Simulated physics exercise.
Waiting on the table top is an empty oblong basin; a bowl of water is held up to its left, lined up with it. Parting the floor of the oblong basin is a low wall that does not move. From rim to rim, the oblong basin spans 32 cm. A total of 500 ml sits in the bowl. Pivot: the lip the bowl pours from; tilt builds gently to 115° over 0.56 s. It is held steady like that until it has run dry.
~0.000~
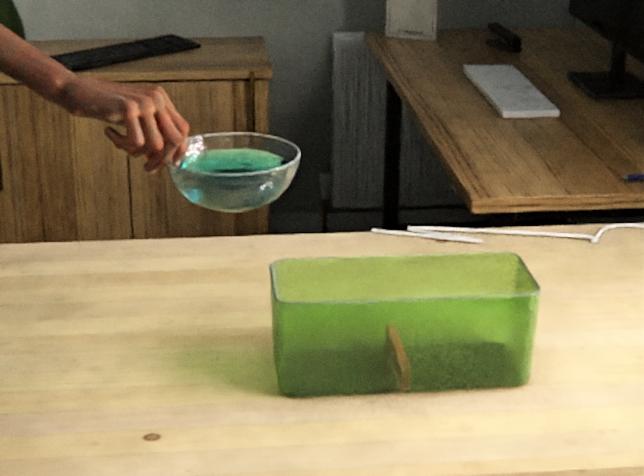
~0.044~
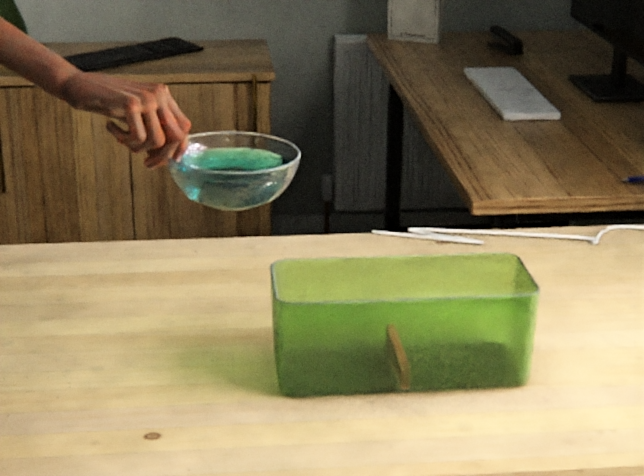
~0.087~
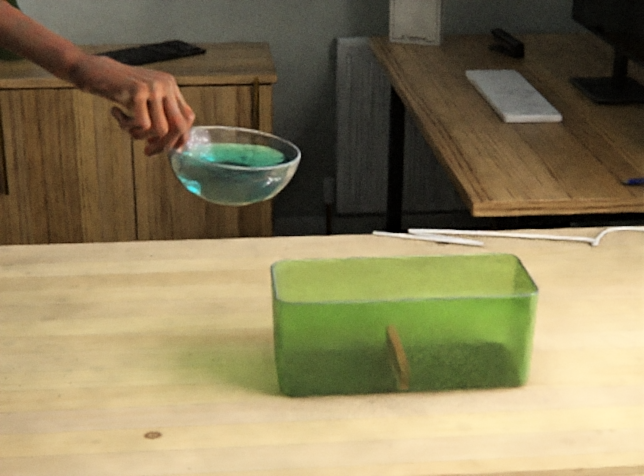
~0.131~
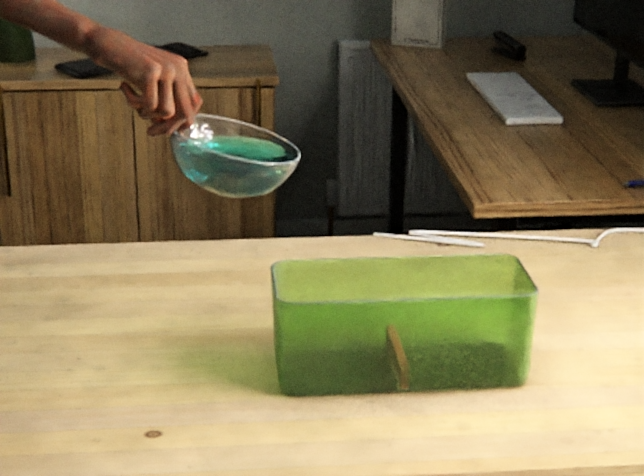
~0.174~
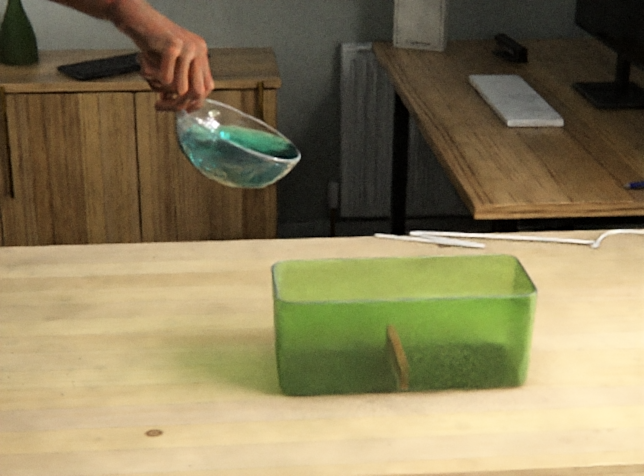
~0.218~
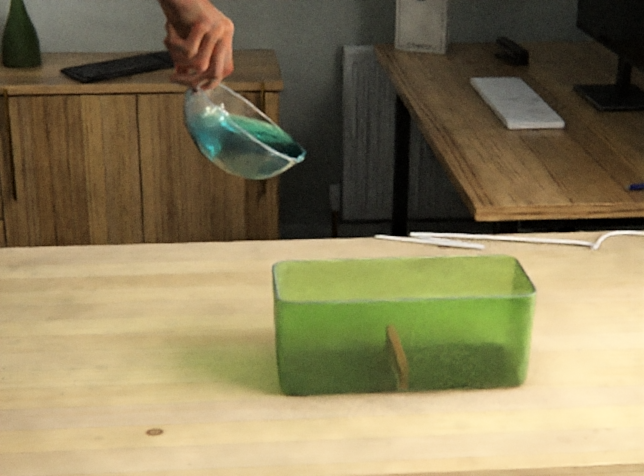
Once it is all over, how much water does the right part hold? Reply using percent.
The right part holds about 57 per cent.
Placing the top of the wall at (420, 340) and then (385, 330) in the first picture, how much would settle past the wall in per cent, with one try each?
I'd put it at about 20 per cent for the first and about 70 per cent for the second.
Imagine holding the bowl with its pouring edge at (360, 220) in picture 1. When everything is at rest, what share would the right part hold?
Then about 60 per cent.
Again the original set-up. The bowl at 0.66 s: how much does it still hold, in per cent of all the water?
Roughly 0 per cent.
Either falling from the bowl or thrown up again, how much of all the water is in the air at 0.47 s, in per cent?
I'd put it at about 84 percent.
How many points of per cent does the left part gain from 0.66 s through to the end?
It comes to near 12 per cent.
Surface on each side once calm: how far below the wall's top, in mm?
Left 22 mm, right 16 mm.
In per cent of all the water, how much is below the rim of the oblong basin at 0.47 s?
Roughly 10 percent of it.
After 0.47 s the tilt is 108° and 6 per cent is still to pour, 10 is left of the wall and 0 right of it.
After 0.66 s the tilt is 115° and 0 per cent is still to pour, 24 is left of the wall and 75 right of it.
After 0.85 s the tilt is 115° and 0 per cent is still to pour, 30 is left of the wall and 58 right of it.
After 1.06 s the tilt is 115° and 0 per cent is still to pour, 36 is left of the wall and 57 right of it.
In the end 36 per cent lies left of the wall, 57 right of it and 7 outside.
